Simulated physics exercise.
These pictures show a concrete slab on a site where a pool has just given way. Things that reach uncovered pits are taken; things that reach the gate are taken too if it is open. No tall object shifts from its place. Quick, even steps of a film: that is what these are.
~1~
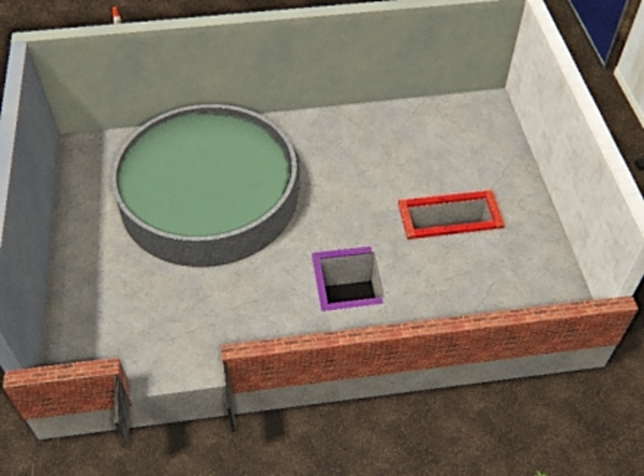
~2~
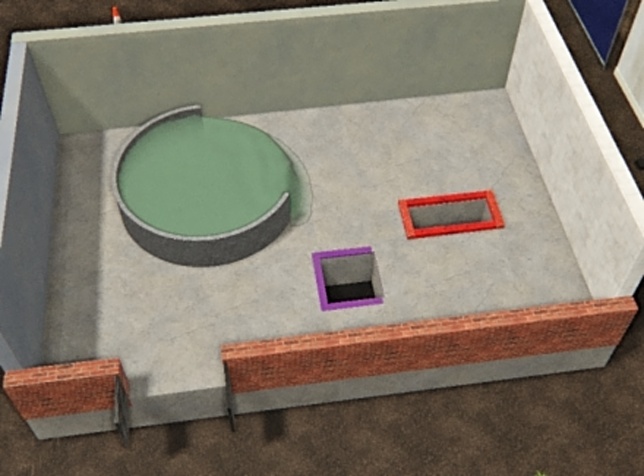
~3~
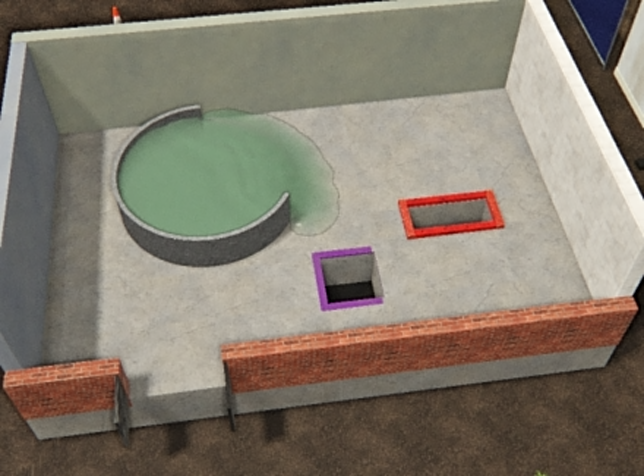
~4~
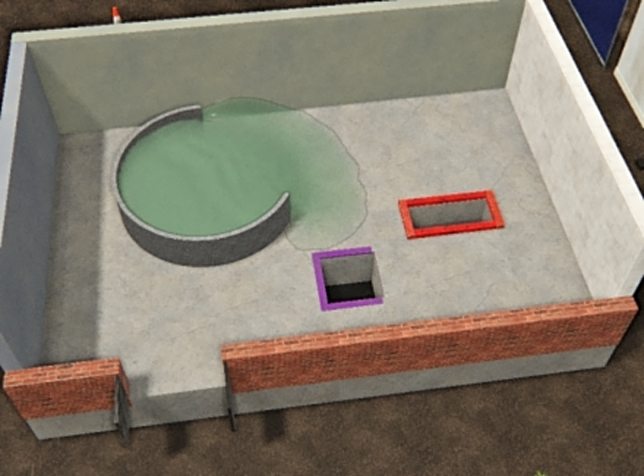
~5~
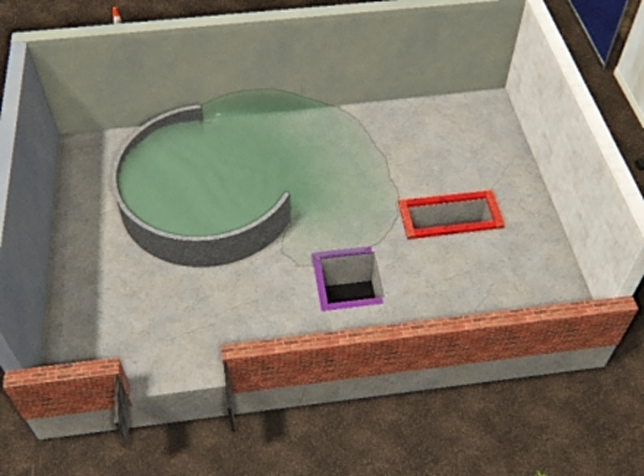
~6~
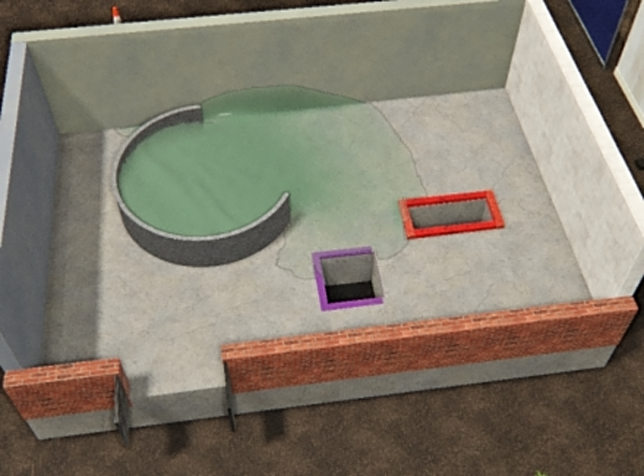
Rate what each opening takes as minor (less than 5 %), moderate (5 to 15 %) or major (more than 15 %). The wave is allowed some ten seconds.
The gate - minor, the red pit - moderate, the purple pit - major.
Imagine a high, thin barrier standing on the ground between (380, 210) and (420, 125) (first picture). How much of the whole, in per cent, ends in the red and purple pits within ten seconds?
I'd say the red pit takes roughly 2 %, the purple pit roughly 20 %.
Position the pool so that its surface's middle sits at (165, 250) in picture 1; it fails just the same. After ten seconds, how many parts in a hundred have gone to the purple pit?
The purple pit ends up with 25 per cent.
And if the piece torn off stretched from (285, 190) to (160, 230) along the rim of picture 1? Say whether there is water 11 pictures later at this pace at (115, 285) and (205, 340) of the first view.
Unsoaked, then soaked.
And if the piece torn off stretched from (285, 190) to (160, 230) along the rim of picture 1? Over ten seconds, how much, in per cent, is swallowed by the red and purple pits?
For red it's about 0 per cent, and for purple about 25 per cent.
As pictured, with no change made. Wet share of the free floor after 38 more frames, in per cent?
Some 90 per cent.
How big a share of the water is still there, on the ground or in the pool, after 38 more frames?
Some 90 parts in a hundred have not run off.
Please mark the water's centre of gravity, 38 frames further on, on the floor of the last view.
I'd say around (355, 199).
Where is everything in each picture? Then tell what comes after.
The first picture shows still water in the round tank at (205, 171).
In the second picture, the front is at a hidden place, out from the gap at (277, 150).
In the third picture, water pours out at (277, 152) and has run to a hidden place.
In the fourth picture, water pours out at (277, 153) and has run to a hidden place.
In the fifth picture, water pours out at (277, 153) and has run to a hidden place.
In the sixth picture, water pours out at (277, 153) and has run to (123, 130).
A moment on, water covers 40 % of the floor; the gate 0 %, the red pit 1 %, the purple pit 1 %.
Next, water covers 50 % of the floor; the gate 0 %, the red pit 1 %, the purple pit 1 %.
Then, water covers 60 % of the floor; the gate 0 %, the red pit 1 %, the purple pit 1 %.
Later, water covers 90 % of the floor; the gate 0 %, the red pit 6 %, the purple pit 4 %.
In the end, water covers 100 % of the floor; the gate 1 %, the red pit 7 %, the purple pit 17 %.
